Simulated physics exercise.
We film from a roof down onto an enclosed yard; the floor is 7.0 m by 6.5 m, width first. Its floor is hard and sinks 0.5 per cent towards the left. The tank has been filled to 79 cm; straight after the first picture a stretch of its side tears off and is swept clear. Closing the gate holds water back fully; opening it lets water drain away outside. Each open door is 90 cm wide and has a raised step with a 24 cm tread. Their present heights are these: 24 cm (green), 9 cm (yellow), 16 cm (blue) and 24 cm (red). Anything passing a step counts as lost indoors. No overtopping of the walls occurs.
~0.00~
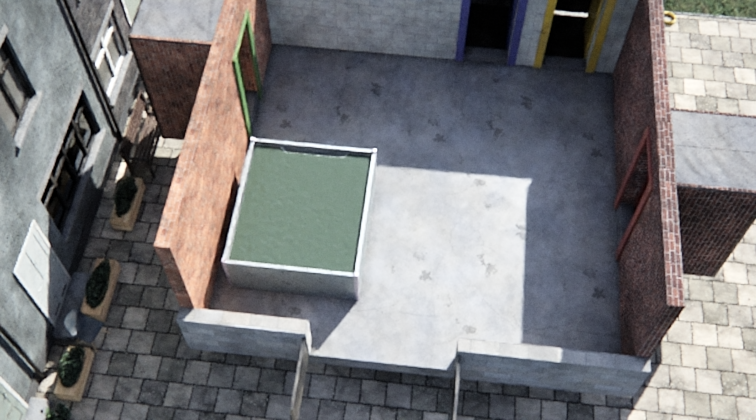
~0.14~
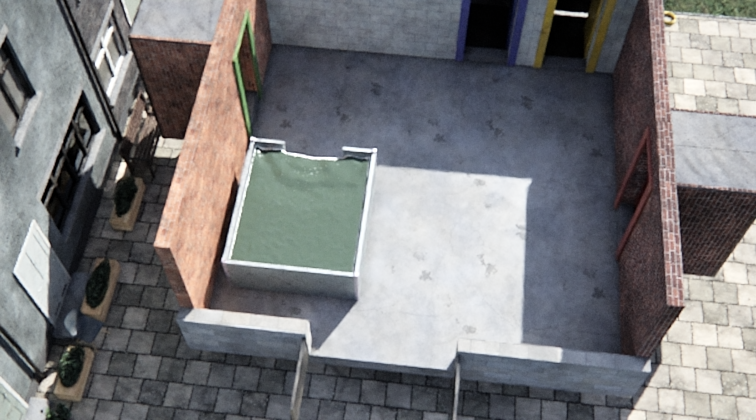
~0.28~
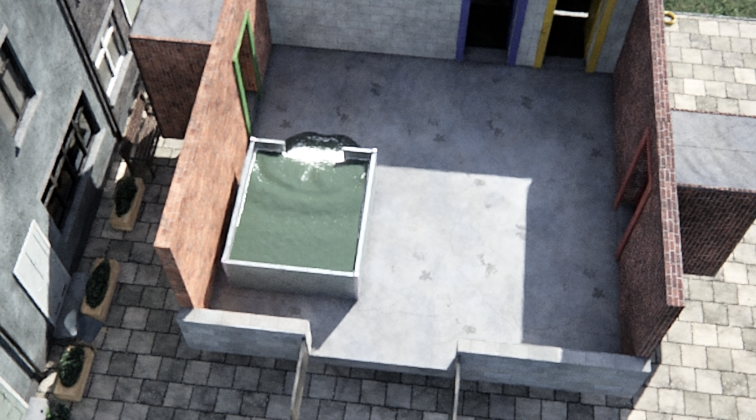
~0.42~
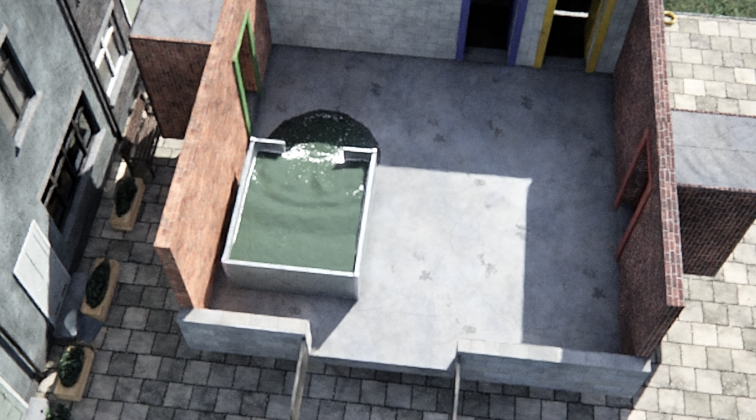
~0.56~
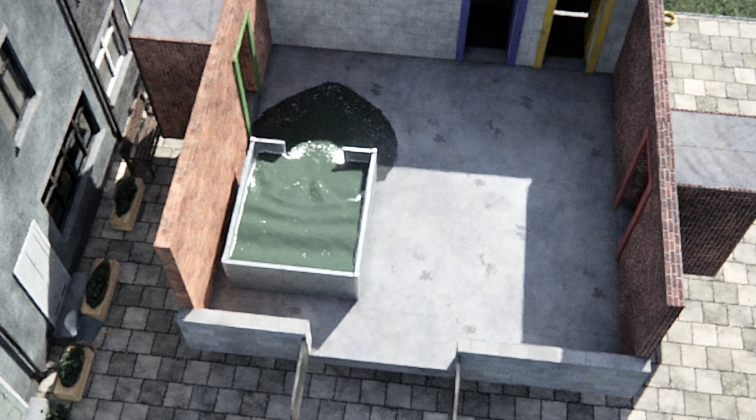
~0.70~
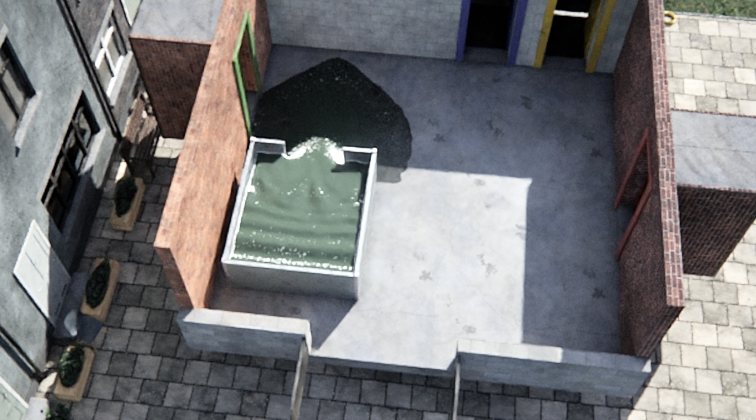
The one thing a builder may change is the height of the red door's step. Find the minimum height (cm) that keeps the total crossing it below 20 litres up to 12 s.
The minimum is roughly 6 cm.
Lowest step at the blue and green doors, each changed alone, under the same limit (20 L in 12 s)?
You'd want some 9.5 cm at blue and some 18 cm at green.
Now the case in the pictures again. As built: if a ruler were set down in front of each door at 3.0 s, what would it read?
Green door 19 cm, yellow door 7 cm, blue door 14 cm, red door 0 cm.
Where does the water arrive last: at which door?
Final door: Red.
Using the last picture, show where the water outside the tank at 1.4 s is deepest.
Check close to (273, 44).
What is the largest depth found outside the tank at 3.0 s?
I'd estimate roughly 33 cm.
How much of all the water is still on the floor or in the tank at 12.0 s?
I'd estimate some 92 in a hundred.
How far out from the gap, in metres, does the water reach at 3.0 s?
6.2 m.
After 1.4 s water covers 25 % of the floor, deepest (54 cm) near (273, 44); it has not reached the red door.
After 3.0 s water covers 35 % of the floor, deepest (33 cm) near (306, 95); it has not reached the red door.
After 12.0 s water covers 100 % of the floor, deepest (14 cm) near (205, 329); 6 cm at the red door, 0 litres in over its 24 cm step.
At the red door as built, the water arrived by 4.3 s and peaked near 10 cm at 6.0 s.
Run again over the same 12 s with other heights there, 37 litres in over 4.5 cm, 10 litres over 7 cm. The limit of 20 litres is kept from about 6 cm up.
